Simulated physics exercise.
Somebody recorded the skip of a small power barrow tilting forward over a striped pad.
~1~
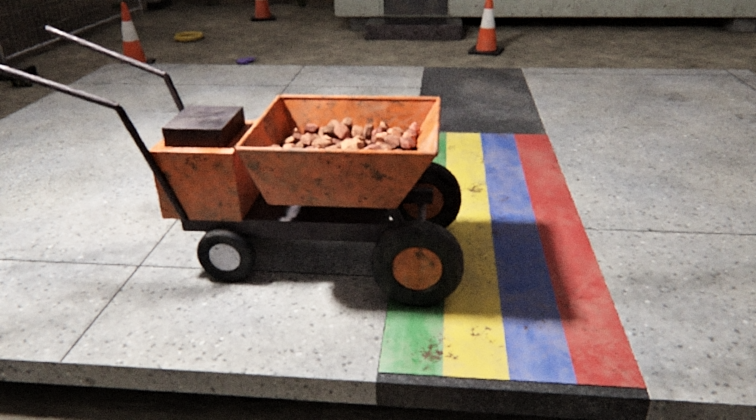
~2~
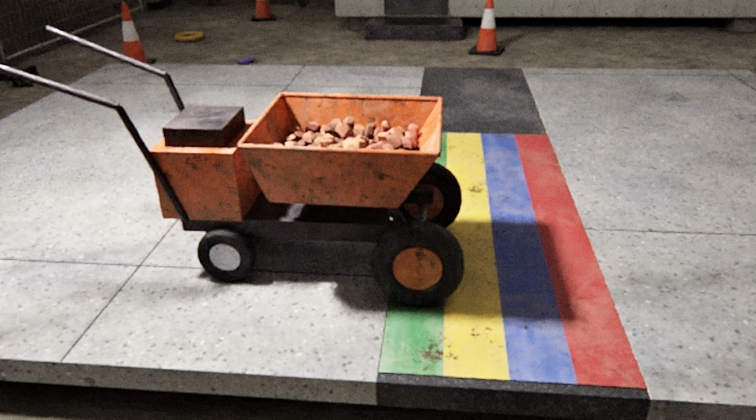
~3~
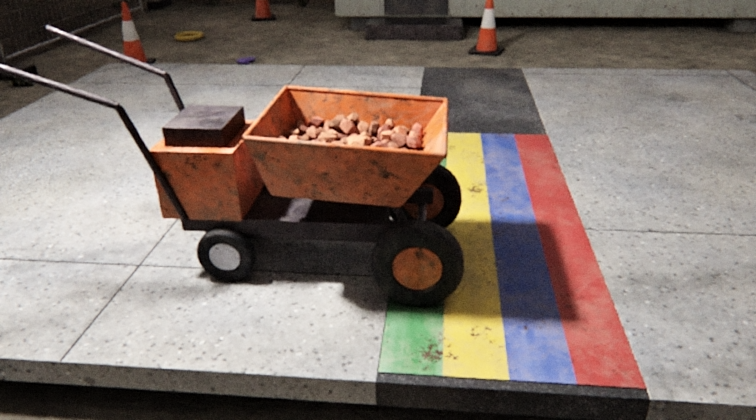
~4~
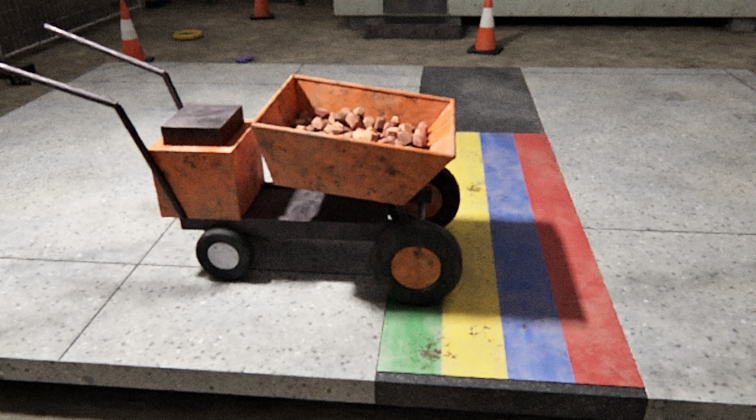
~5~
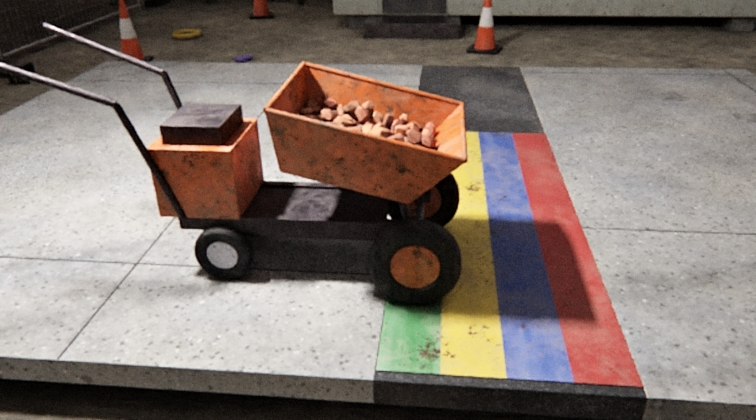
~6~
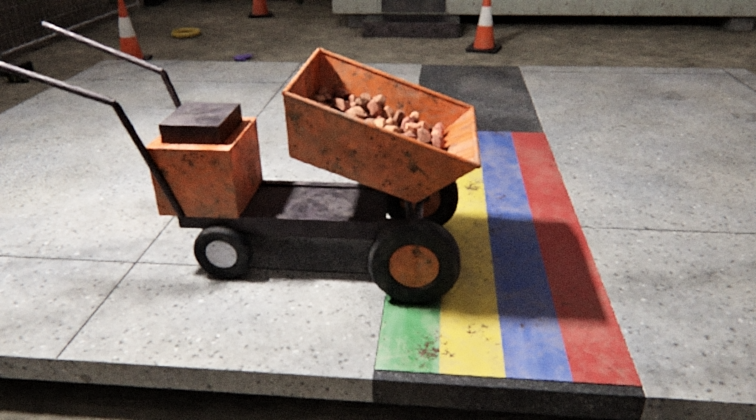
An orange skip heaped with reddish-brown rubble sits level at first on a small black-wheeled power barrow, its handles reaching left, on a speckled grey slab seen from the side and slightly above. Beneath and right of the front wheels lie green, yellow, blue and red stripes, with orange cones behind. The skip edges rightward, then its rear rises and it tilts clearly forward, rubble still inside, while the wheels stay put.
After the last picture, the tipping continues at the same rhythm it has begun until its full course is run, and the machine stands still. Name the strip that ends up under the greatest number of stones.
That would be the red strip.
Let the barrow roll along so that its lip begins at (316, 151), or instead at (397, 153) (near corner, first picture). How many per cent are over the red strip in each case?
About 0 percent at the first place and about 30 percent at the second.
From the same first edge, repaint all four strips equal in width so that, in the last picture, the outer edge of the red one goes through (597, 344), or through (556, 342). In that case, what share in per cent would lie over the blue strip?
20 % and 0 %, near enough.
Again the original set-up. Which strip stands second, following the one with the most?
The answer is blue.
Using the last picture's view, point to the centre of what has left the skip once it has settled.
Roughly at (560, 262).
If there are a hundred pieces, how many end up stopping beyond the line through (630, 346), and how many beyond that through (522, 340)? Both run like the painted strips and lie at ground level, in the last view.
Around 10 percent for the first and 90 percent for the second.
Soon, skip tipped steeply; all in the skip.
A while on, skip tipped right over; most in the skip; a stray few over the blue strip; a small part over the red strip; a stray few off the paint.
Towards the end, skip tipped right over; about a quarter in the skip; a small part over the blue strip; about half over the red strip; about a quarter off the paint.
Finally, skip tipped right over; a stray few in the skip; none over the green strip; a stray few over the yellow strip; about a third over the blue strip; about half over the red strip; about a quarter off the paint.
